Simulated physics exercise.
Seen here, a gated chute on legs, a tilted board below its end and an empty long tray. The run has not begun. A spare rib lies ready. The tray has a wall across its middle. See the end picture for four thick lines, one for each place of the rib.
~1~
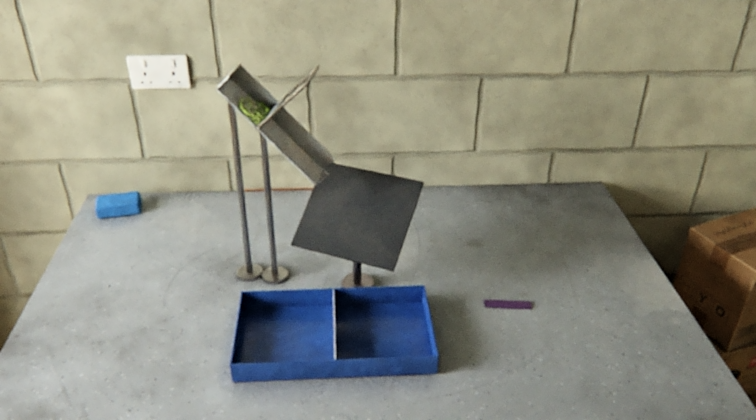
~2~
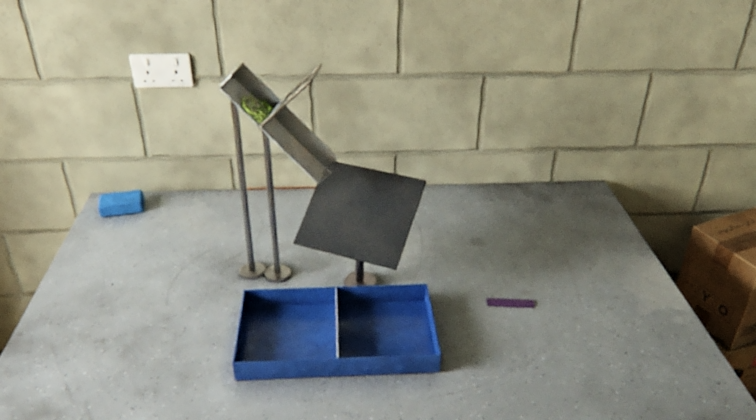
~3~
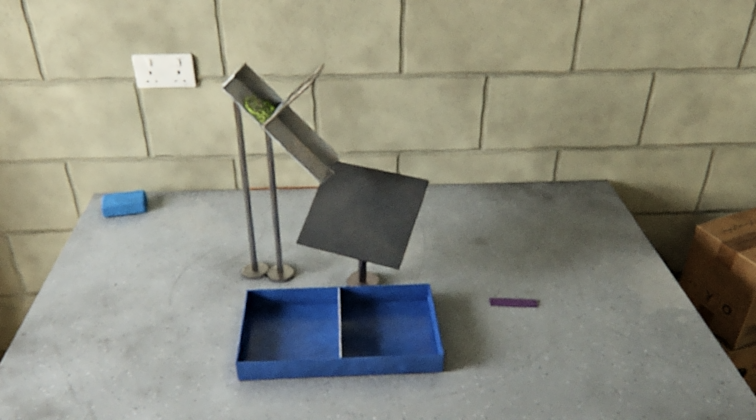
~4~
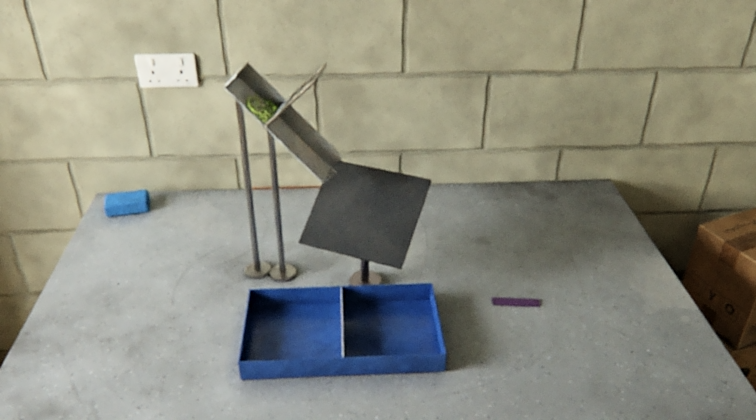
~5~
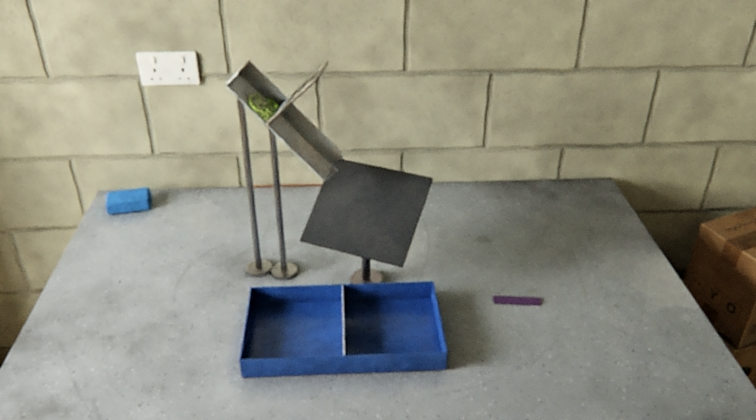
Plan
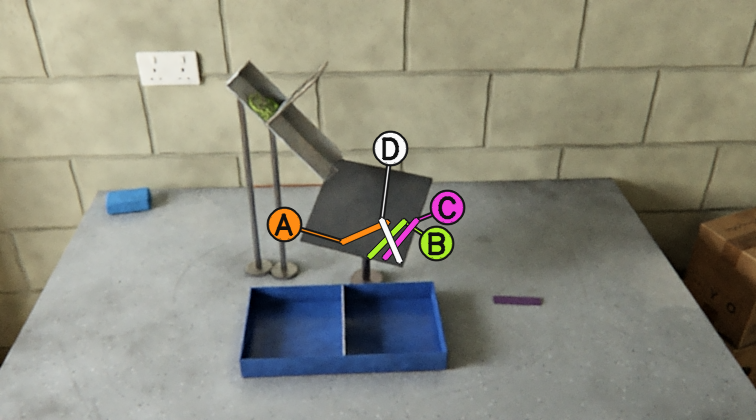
On a grey table against a block wall, a sloping chute on legs holds a green load behind a shut gate, above a tilted dark board and an empty blue tray with a middle wall. A purple strip lies to the right. Nothing moves except the whole view, which shifts very slightly.
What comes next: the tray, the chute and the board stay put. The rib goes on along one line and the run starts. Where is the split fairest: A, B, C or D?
Line B.
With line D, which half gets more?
The right half.
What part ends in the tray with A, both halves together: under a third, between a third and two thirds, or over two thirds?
It is over two thirds.
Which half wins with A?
More lands on the left.
On the marked copy, line A from (387, 222) to (342, 241); line B from (404, 221) to (370, 256); line C from (416, 220) to (385, 257); line D from (381, 220) to (399, 260).
With A, of what is caught, most in the left half, a small part in the right.
With B, of what is caught, about half in the left half, about half in the right.
With C, of what is caught, a small part in the left half, most in the right.
With D, of what is caught, about a quarter in the left half, most in the right.
